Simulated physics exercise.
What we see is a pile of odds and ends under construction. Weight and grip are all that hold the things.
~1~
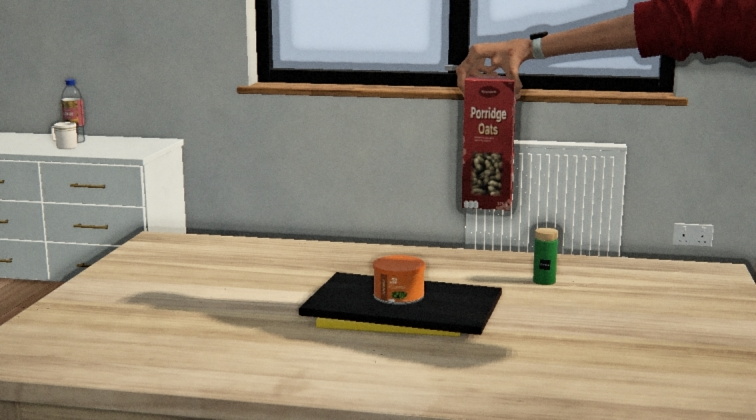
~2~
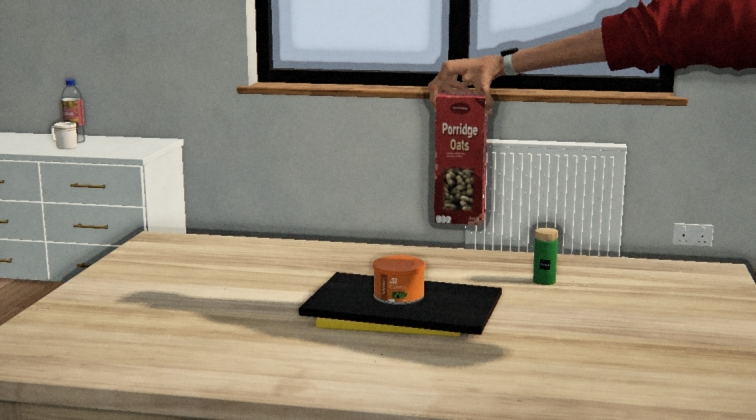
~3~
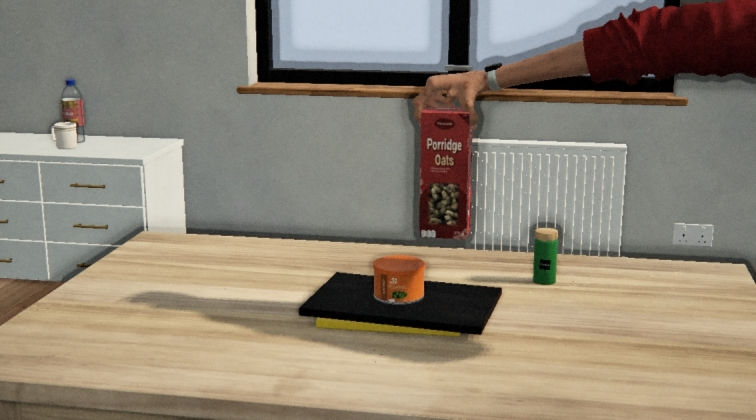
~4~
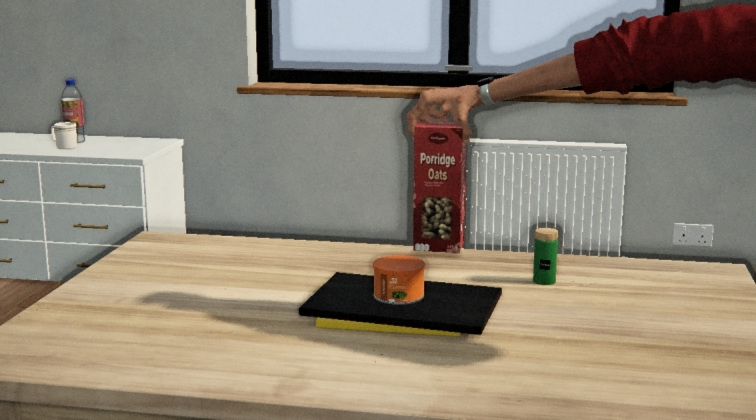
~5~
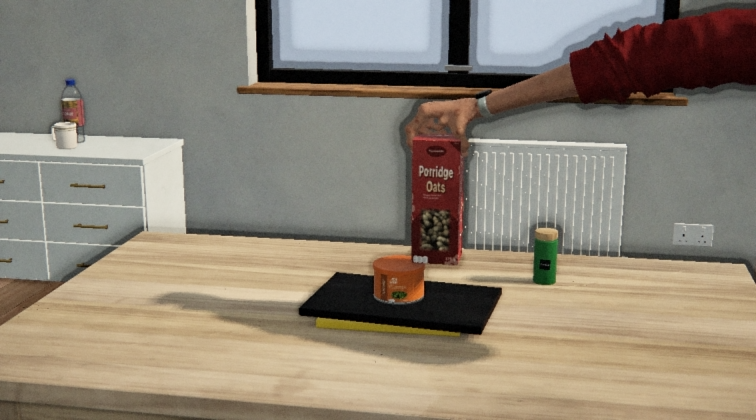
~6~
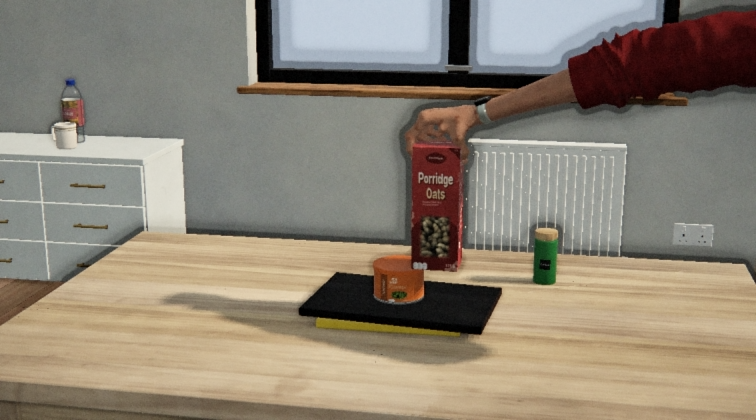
Red porridge oats carton being lowered leftward by a hand, then set down behind an orange tub on a black slab.
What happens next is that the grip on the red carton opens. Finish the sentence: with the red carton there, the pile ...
The pile topples.
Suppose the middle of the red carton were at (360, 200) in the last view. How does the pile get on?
Outcome: The pile is knocked down.
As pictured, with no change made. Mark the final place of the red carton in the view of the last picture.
Around (563, 291).
Then, 0.40 s after the last picture, red carton now fallen.
Then, 0.60 s after the last picture, orange tub tipped 19° from how it was; black board tipped 18° from how it was.
Then, 0.80 s after the last picture, orange tub slid a little.
At rest, fallen, red carton; the other 4 in place. Seen from the same camera at the end, red carton near (562, 291). The pile gives way.
